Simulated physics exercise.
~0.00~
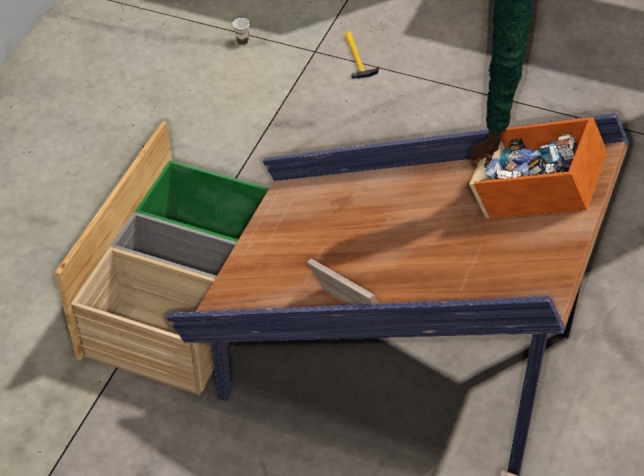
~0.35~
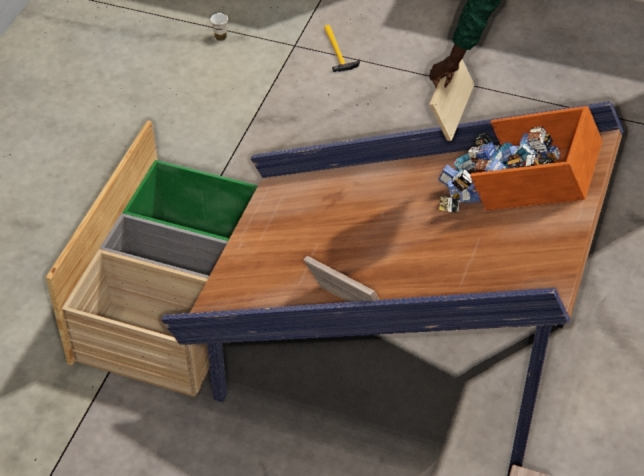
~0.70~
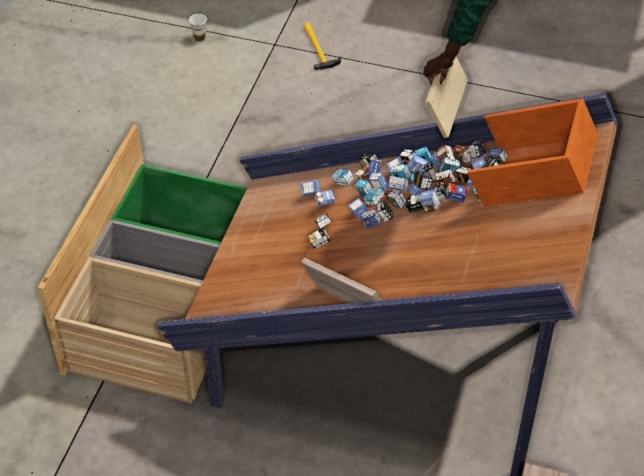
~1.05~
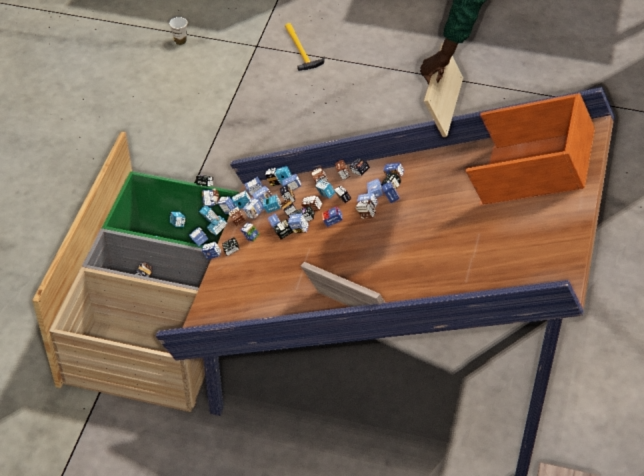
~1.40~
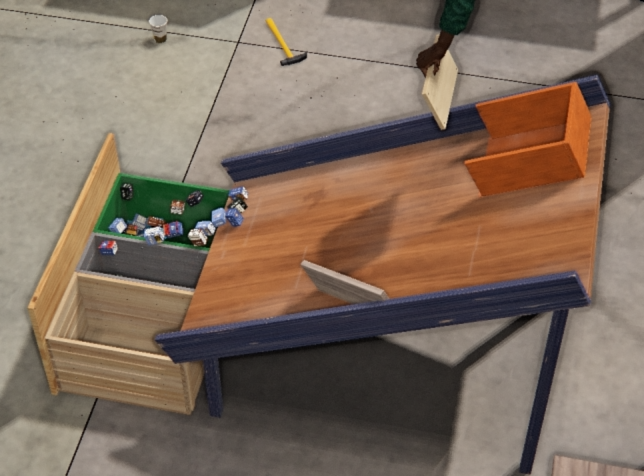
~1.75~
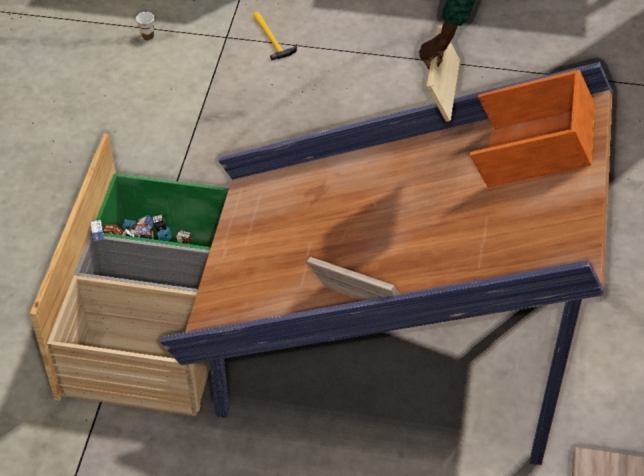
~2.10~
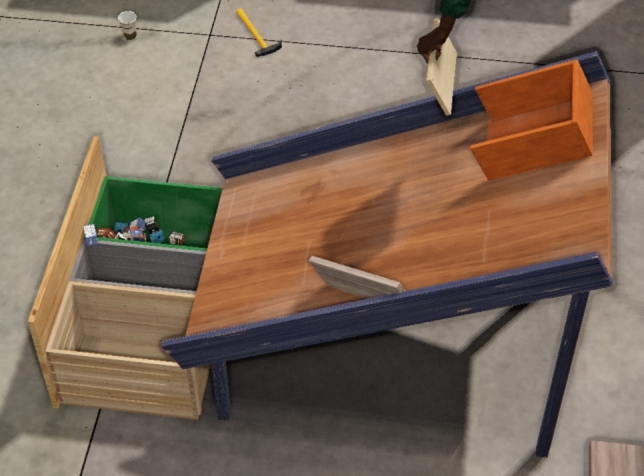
Small cartons spilling from an orange pen as a hand lifts the gate, sliding left downslope, mostly into the green tub.
